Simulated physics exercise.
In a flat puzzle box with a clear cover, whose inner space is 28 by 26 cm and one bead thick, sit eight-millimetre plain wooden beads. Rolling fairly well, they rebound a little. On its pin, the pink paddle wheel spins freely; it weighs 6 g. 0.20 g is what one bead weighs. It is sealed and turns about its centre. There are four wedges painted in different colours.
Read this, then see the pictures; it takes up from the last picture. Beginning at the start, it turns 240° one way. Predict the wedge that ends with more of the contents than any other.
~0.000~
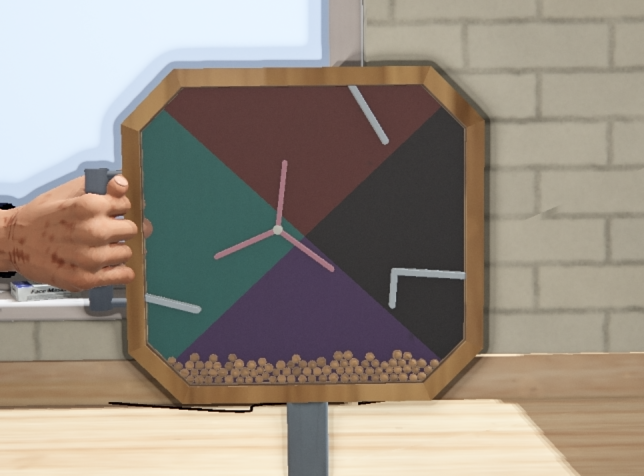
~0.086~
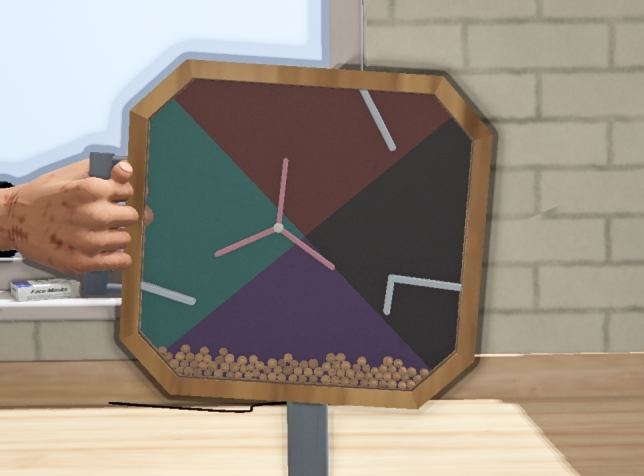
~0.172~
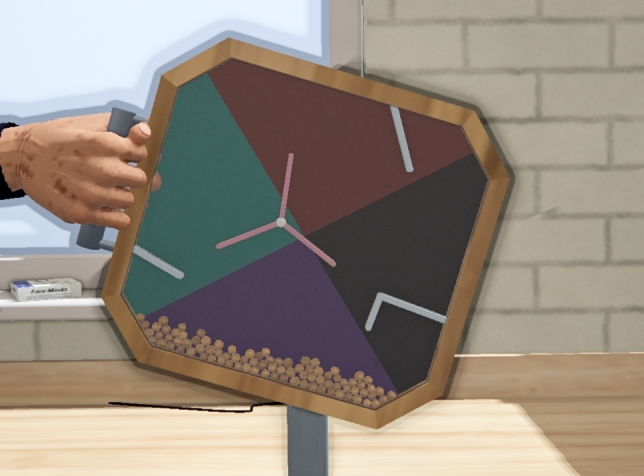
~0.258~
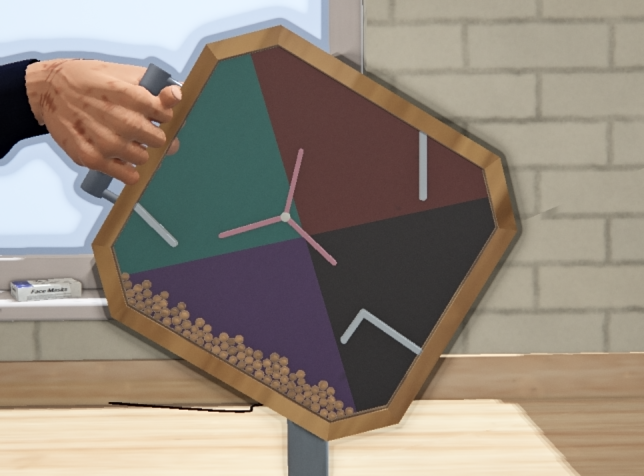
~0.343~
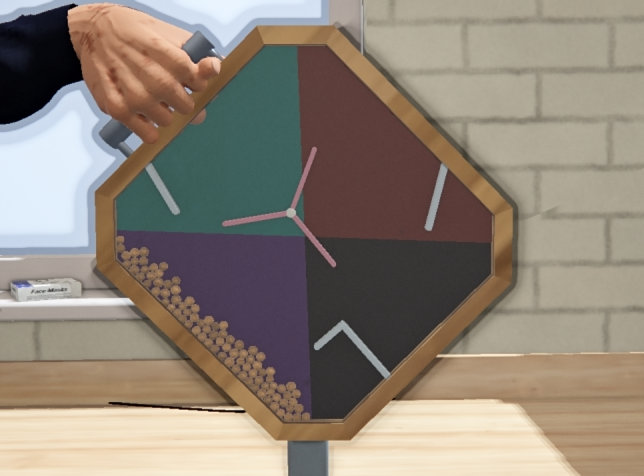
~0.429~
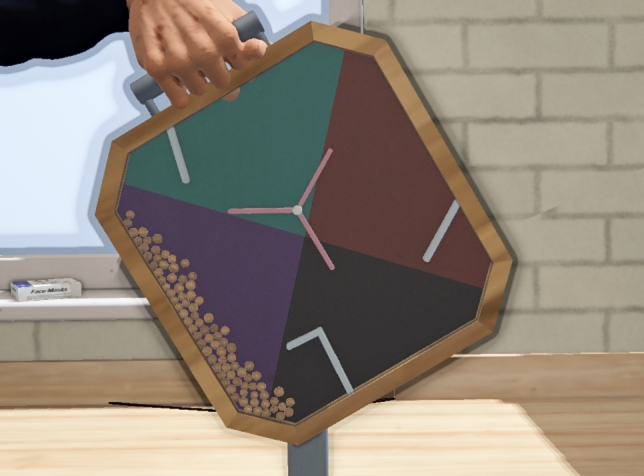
I would say the one marked turquoise.
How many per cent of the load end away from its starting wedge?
Moved share: About 100 per cent.
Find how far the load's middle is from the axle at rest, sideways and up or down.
Offset approx. 2 cm right, 8 cm below.
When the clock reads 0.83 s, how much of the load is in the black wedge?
I'd guess near 65 in a hundred.
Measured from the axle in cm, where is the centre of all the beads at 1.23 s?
Offset: Approx. 8 cm left, 8 cm above.
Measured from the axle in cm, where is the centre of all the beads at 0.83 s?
Position estimate: Left 13 cm, below 4 cm.
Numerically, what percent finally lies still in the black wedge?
Some 15 percent.
By 0.83 s, it stands 127° clockwise; the beads' middle is 13 cm left of and 4 cm below the centre; purple 35 %, black 65 %.
By 1.23 s, it has come round 194° clockwise; the beads' middle is 8 cm left of and 8 cm above the centre; purple 30 %, black 70 %.
By 1.58 s, it has come round 240° clockwise; the beads' middle is 1 cm right of and level with the centre; red 25 %, purple 25 %, turquoise 25 %, black 25 %.
At rest by 4.0 s, it has come round 240° clockwise; red 15 %, purple 0 %, turquoise 65 %, black 15 %.
